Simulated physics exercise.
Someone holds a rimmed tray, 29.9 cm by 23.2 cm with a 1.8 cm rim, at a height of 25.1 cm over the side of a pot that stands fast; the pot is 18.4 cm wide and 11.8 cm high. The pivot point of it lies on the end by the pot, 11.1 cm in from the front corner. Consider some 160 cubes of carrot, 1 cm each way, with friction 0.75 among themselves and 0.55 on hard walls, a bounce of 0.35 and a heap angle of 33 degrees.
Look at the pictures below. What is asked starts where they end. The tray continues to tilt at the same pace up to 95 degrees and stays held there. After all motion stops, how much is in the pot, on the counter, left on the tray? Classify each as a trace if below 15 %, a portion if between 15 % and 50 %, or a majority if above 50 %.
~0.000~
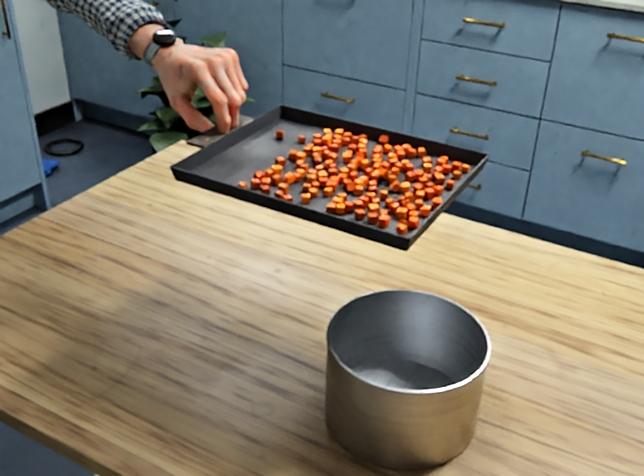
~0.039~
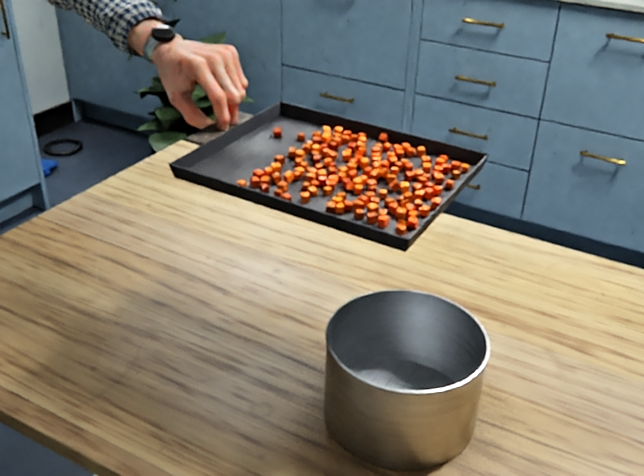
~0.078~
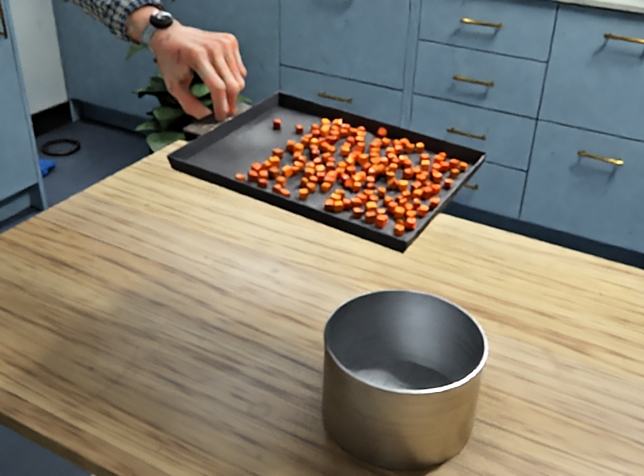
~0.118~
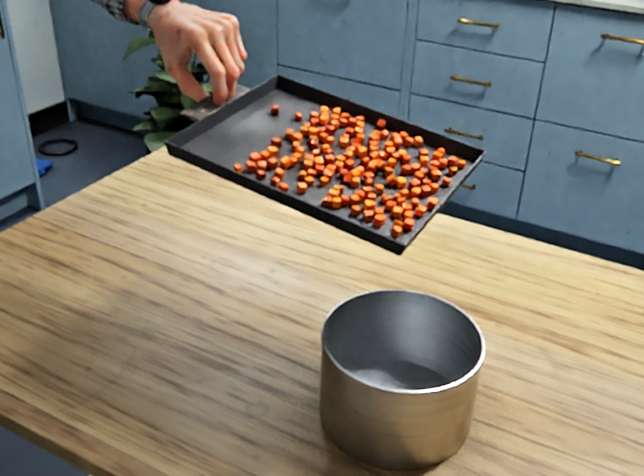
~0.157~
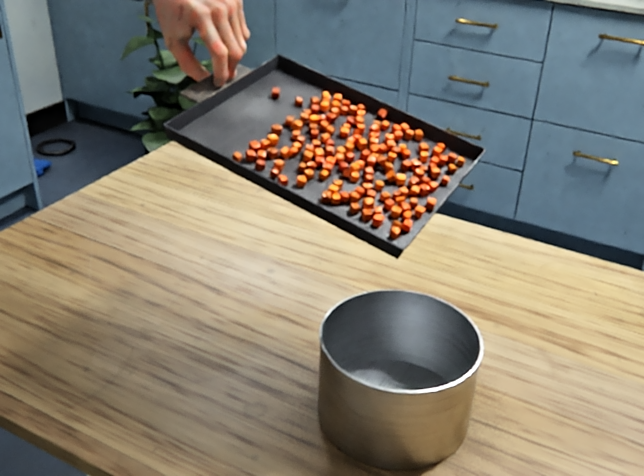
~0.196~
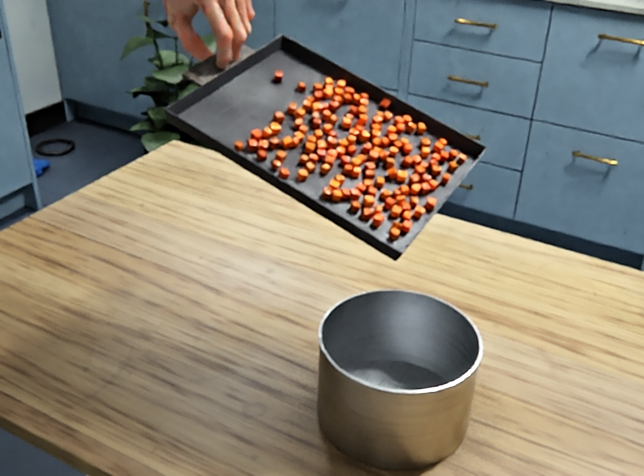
Pot: A majority. Counter: A portion. Left on the tray: A trace.
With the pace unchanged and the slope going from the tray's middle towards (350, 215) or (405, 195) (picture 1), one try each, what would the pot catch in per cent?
Around 100 % for the first direction, around 30 % for the second.
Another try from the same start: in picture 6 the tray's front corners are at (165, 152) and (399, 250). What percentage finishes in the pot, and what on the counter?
In the pot: 95 per cent; on the counter: 5 per cent.
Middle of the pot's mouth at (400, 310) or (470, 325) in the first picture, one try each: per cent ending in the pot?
That gives roughly 35 per cent and then 65 per cent.
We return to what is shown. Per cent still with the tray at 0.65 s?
I'd say close to 75 per cent.
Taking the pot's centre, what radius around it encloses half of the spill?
I'd say around 28 centimetres.
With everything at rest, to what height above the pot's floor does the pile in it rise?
Close to 2.0 cm up.
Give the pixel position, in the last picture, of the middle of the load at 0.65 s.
Load centre est.: (433, 224) px.
Then, at 0.47 s, tilt 57 degrees; the tray holds 100 %, the pot 0 %.
After 0.65 s, tilt 82 degrees; the tray holds 75 %, the pot 0 %.
Then, at 0.95 s, tilt 95 degrees; the tray holds 15 %, the pot 45 %.
By 2.1 s all is still; pot 65 %, counter 35 %, tray 0 %.
